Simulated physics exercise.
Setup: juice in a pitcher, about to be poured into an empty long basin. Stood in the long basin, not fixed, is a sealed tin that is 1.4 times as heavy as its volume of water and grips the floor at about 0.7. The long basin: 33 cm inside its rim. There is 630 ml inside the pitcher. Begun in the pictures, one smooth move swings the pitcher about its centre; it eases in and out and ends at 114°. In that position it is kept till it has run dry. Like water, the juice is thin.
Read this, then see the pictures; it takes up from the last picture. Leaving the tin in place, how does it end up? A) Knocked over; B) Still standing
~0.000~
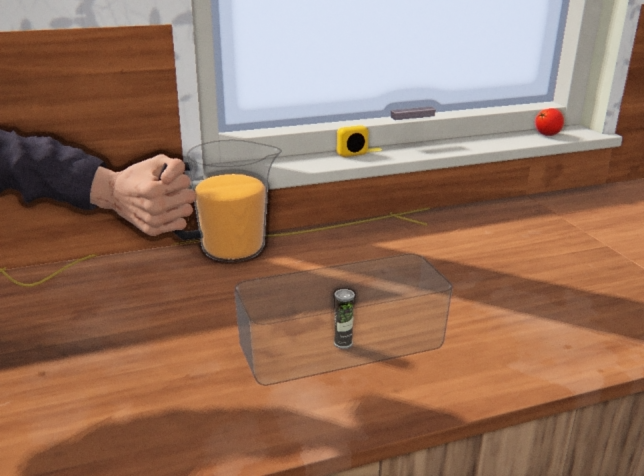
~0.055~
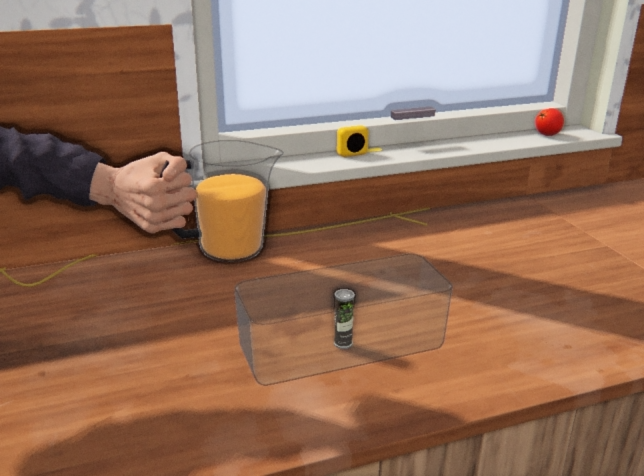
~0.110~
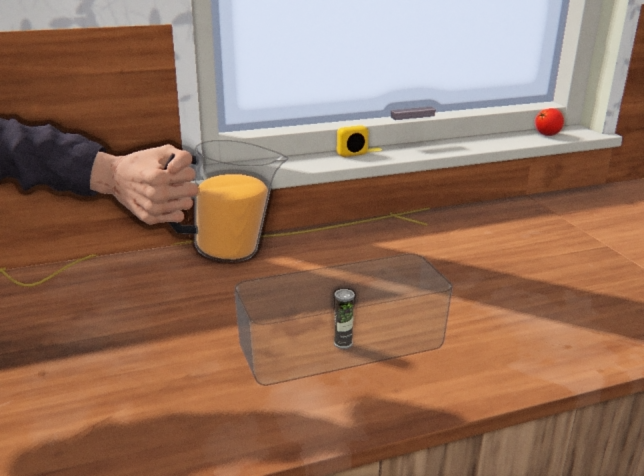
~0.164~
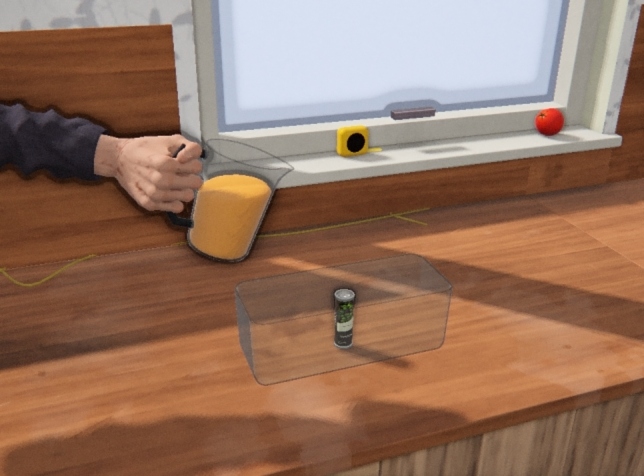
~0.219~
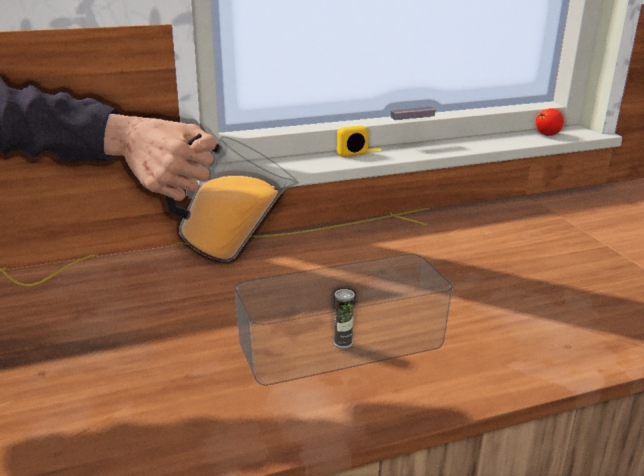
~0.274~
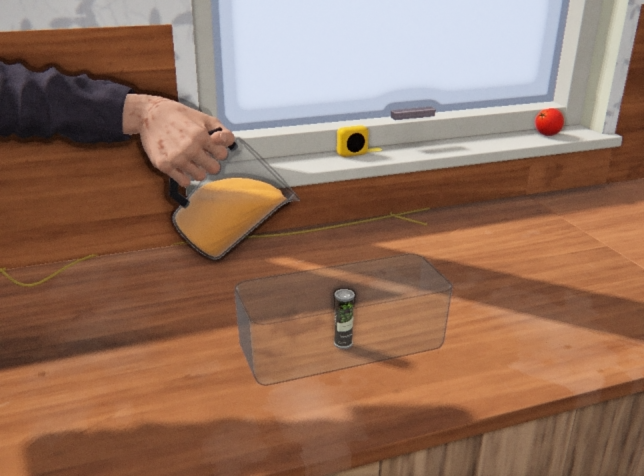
Still standing (B).
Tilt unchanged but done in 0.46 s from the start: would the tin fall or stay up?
After the tilt, the tin is still standing.
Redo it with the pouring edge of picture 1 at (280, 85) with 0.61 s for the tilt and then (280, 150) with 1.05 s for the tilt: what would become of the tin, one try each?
Run one: It tumbles. Run two: It does not tip.
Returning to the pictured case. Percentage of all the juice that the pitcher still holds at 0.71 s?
Near 10 percent, more or less.
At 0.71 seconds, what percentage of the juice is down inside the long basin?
Close to 70 in a hundred.
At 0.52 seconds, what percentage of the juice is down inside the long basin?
14 %, roughly.
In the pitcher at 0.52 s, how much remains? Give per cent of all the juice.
Around 58 percent.
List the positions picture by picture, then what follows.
In the first picture, it leans 0°; its right rim is at (281, 149); the juice meets the walls at (195, 190) and (263, 181); the long basin's rim runs from (243, 305) to (436, 271); the tin's top is at (345, 297).
In the second picture, it leans 2°; its right rim is at (283, 151); the juice meets the walls at (195, 190) and (263, 181).
In the third picture, it leans 9°; its right rim is at (288, 156); the juice meets the walls at (197, 189) and (266, 182).
In the fourth picture, it leans 19°; its right rim is at (294, 166); the juice meets the walls at (198, 191) and (269, 183).
In the fifth picture, it leans 33°; its right rim is at (299, 181); the juice meets the walls at (191, 205) and (275, 186).
In the sixth picture, it leans 48°; its right rim is at (300, 198); the juice meets the walls at (180, 207) and (282, 191).
After 0.52 s the tilt is 109° and 57 per cent is still to pour; the tin stands where it began.
After 0.71 s the tilt is 114° and 10 per cent is still to pour; the tin stands where it began.
After 0.90 s the tilt is 114° and 0 per cent is still to pour; the tin stands where it began.
After 1.11 s the tilt is 114° and 0 per cent is still to pour; the tin stands where it began.
In the end the tin stands where it began.
